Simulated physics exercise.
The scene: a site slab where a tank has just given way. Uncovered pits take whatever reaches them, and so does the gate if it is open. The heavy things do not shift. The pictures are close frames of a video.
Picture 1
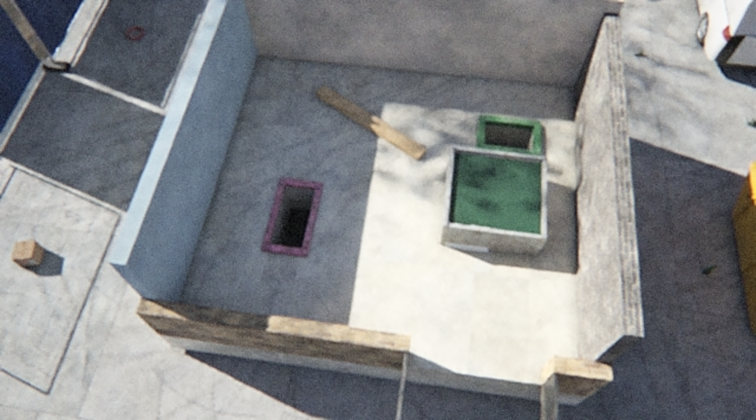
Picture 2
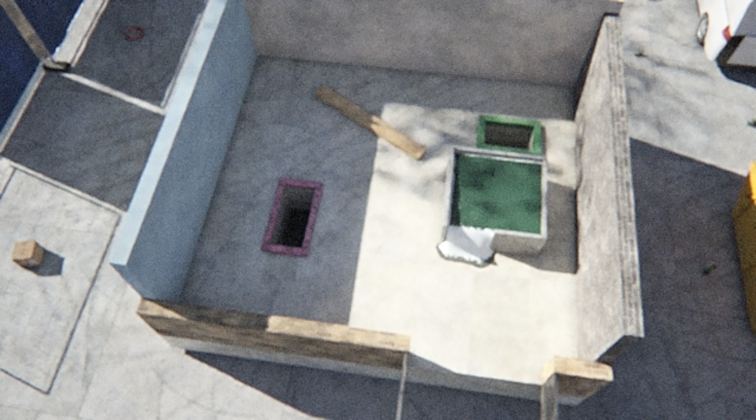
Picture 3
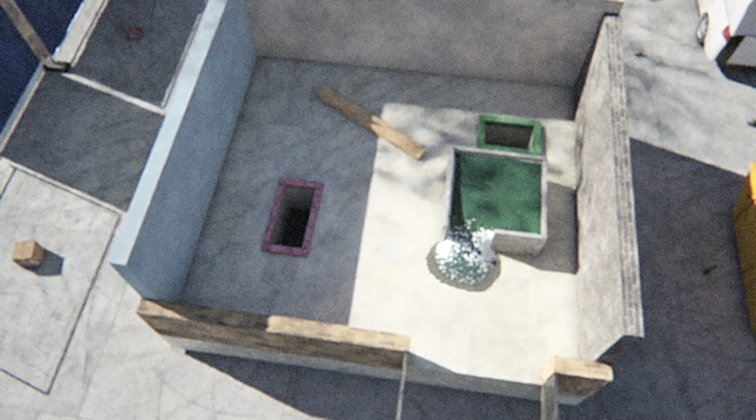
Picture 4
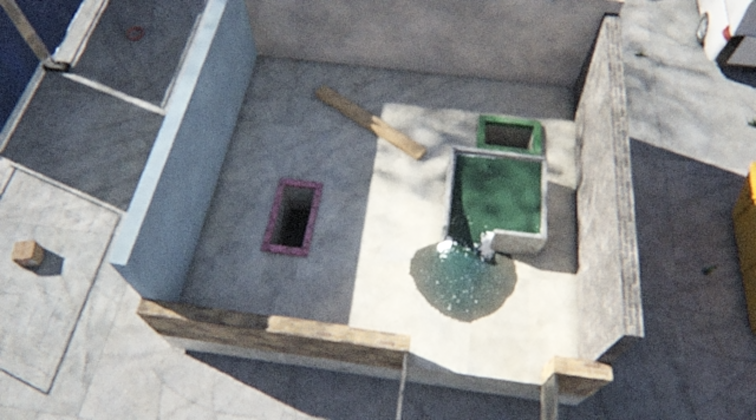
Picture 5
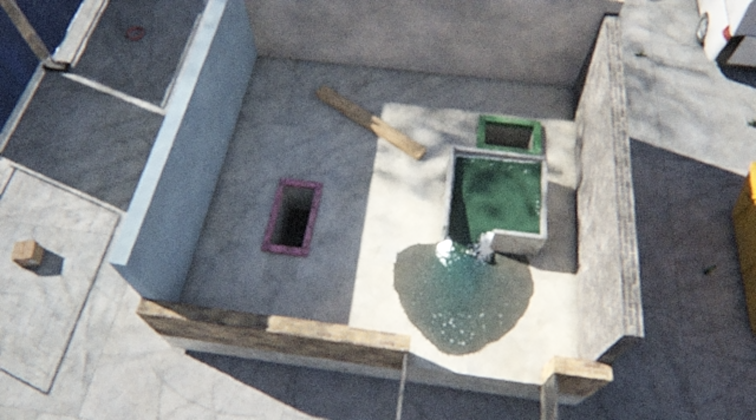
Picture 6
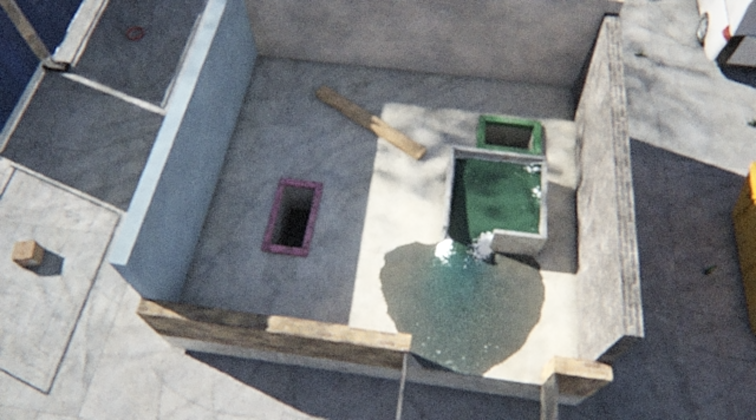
To begin with, still green water fills a square tank on a walled slab, near a purple-edged opening and a loose plank. Water then bursts from the tank's lower left corner, foaming onto the pale floor. The puddle spreads toward the front wall and widens to both sides, while the tank's level drops.
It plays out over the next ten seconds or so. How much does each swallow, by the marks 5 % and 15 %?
In the end: The gate takes more than 15 %; the pink pit takes less than 5 %; the green pit takes less than 5 %.
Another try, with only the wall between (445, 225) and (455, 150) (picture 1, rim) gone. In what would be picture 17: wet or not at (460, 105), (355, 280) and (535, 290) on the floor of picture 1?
In turn: Free of water, awash, clear.
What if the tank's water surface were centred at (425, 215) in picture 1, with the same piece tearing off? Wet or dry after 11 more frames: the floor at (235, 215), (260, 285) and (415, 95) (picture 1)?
One after the other: Clear, under water, no water.
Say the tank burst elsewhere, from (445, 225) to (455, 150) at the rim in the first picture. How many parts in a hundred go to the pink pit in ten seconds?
Per cent: Pink 30.
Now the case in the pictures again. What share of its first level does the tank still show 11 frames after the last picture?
I make it 50 per cent.
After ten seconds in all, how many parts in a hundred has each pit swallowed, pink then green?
About 0 and 0 per cent.
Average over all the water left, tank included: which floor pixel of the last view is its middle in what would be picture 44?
Close to (383, 245).
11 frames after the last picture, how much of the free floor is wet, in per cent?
Roughly 20 per cent.
A moment on, water covers 15 % of the floor; the gate 8 %, the pink pit 0 %, the green pit 0 %.
Next, water covers 20 % of the floor; the gate 20 %, the pink pit 0 %, the green pit 0 %.
Then, water covers 30 % of the floor; the gate 32 %, the pink pit 0 %, the green pit 0 %.
Later, water covers 40 % of the floor; the gate 46 %, the pink pit 0 %, the green pit 0 %.
In the end, water covers 40 % of the floor; the gate 55 %, the pink pit 0 %, the green pit 0 %.
